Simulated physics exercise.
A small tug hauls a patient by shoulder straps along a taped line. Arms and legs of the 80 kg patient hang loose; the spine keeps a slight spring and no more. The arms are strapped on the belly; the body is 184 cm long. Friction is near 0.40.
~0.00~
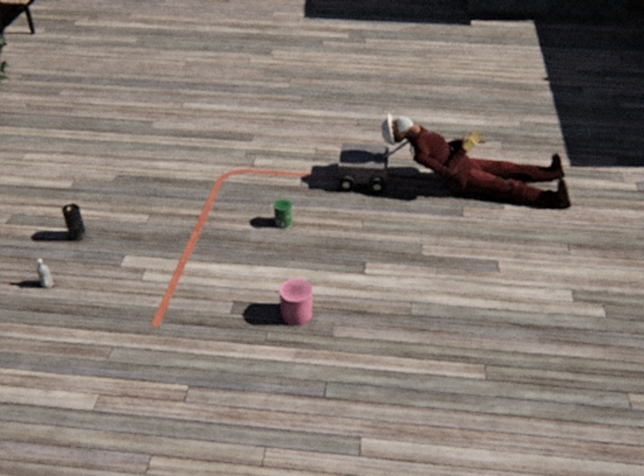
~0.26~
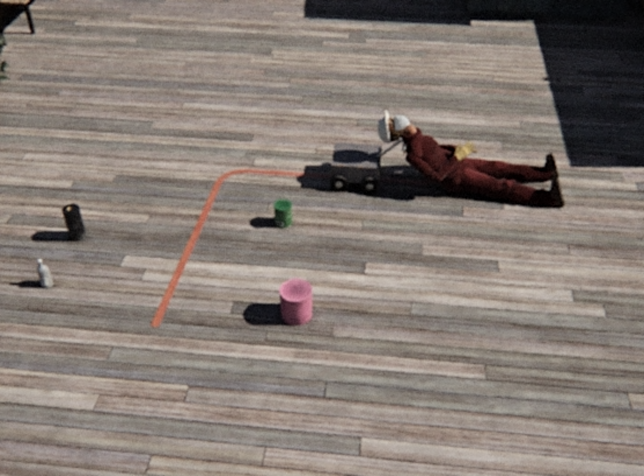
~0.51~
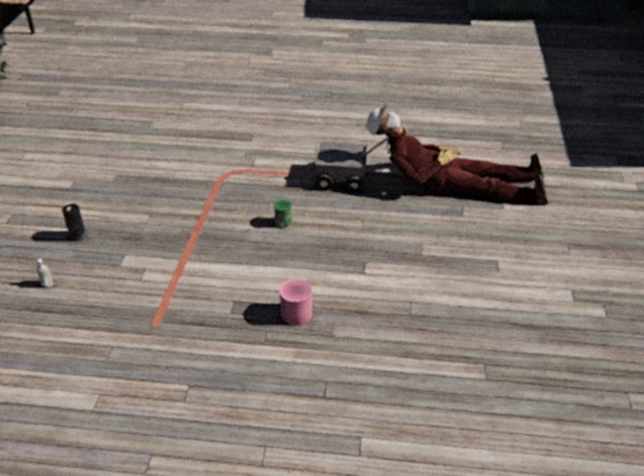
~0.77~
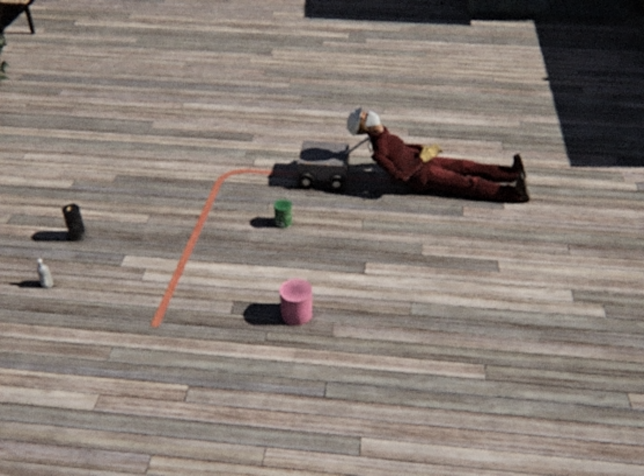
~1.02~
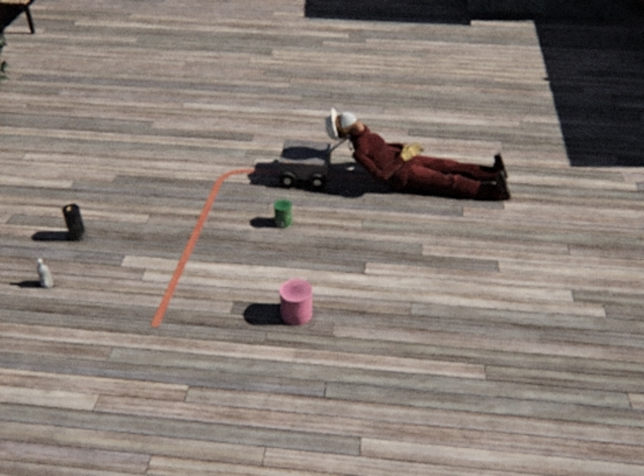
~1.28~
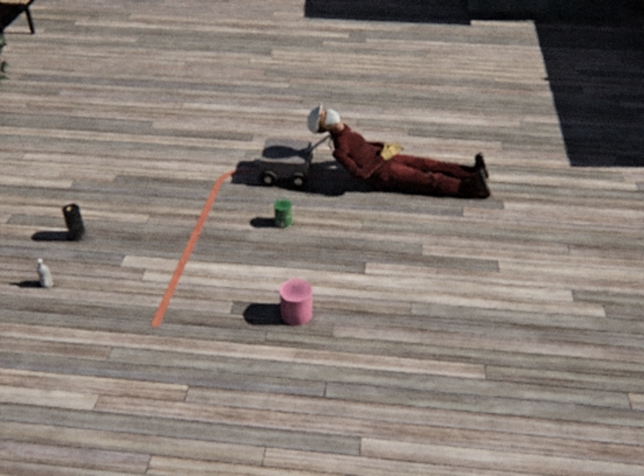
A figure in dark red clothes and a white hat, lying stretched out with its head by a small wheeled cart, slides steadily left with the cart across wooden planks, covering part of an orange line behind a green can.
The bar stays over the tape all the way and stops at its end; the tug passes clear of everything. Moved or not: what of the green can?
The green can keeps still.
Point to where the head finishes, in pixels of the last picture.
Around (134, 279).
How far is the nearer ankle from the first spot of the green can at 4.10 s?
About 60 cm.
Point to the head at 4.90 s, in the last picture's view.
Near (164, 236).
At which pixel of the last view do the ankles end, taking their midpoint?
Around (224, 218).
After 2.50 s the green can is where it stood, near (283, 214) in the last picture's view; the pink bucket where it stood; the nearer ankle is 105 cm from that spot.
After 3.30 s the green can is where it stood, near (283, 214) in the last picture's view; the pink bucket where it stood; the nearer ankle is 82 cm from that spot.
After 4.10 s the green can is where it stood, near (283, 214) in the last picture's view; the nearer ankle is 64 cm from that spot.
After 4.90 s the green can is where it stood, near (283, 214) in the last picture's view; the pink bucket where it stood; the nearer ankle is 38 cm from that spot.
By 5.9 s, green can stays put; black post stays put; white bottle stays put; pink bucket stays put.
